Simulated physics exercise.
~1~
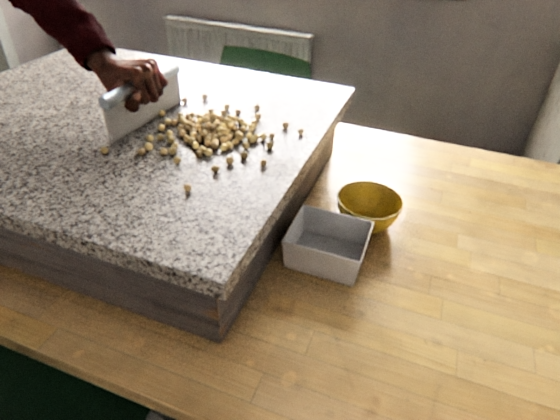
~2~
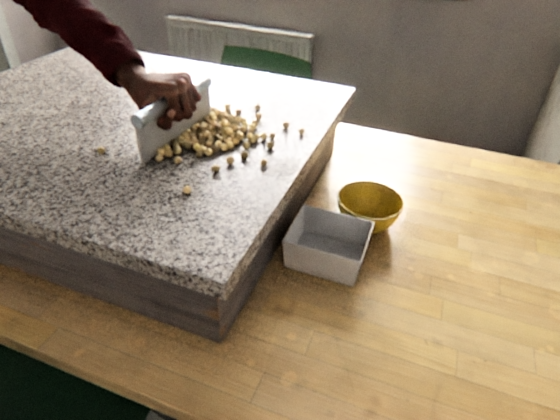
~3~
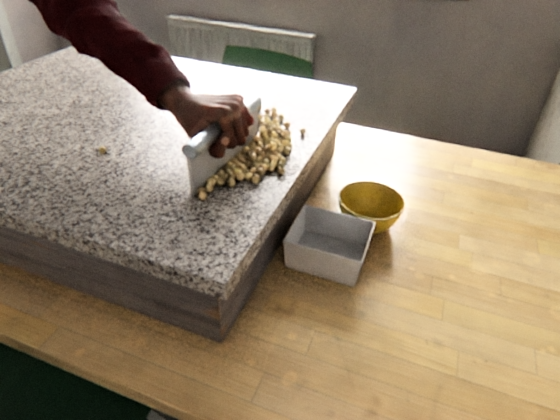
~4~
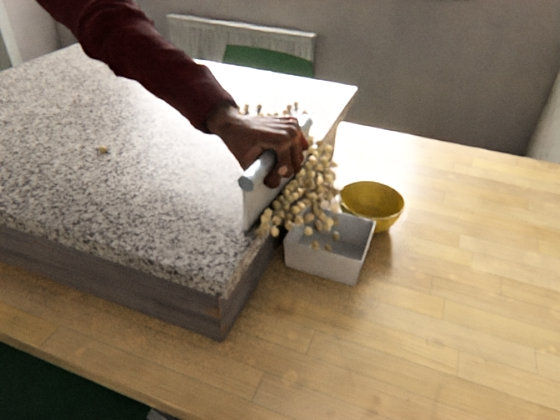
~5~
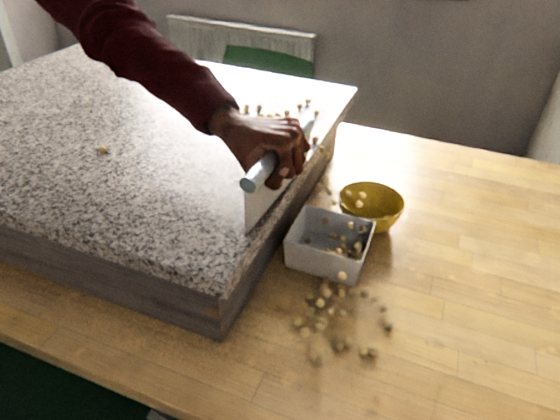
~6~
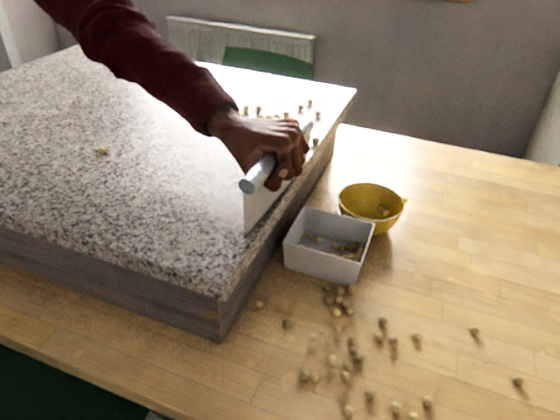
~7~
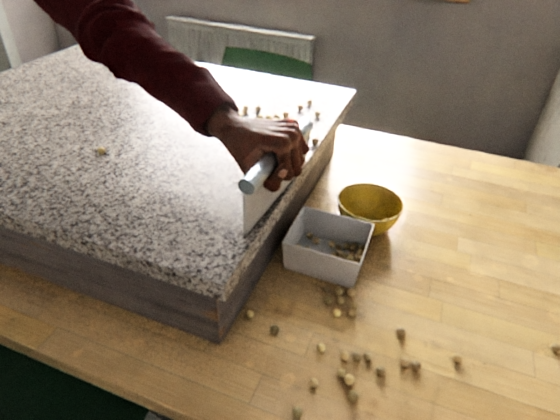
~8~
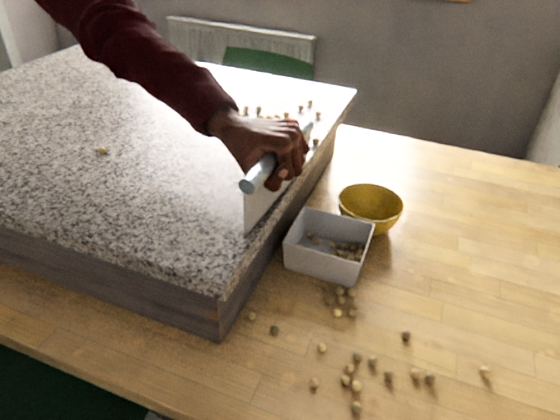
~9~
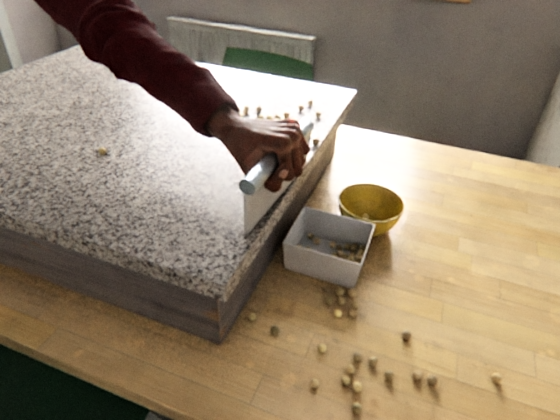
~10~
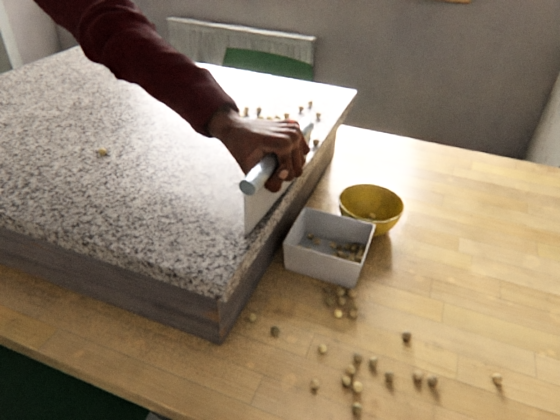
A hand holding a scraper pushes a spread of small round nuts rightward across a speckled slab and stops at its edge, sending many over; some land in a white tin, others scatter across the wooden table, several stay on the slab, and the scraper remains still.
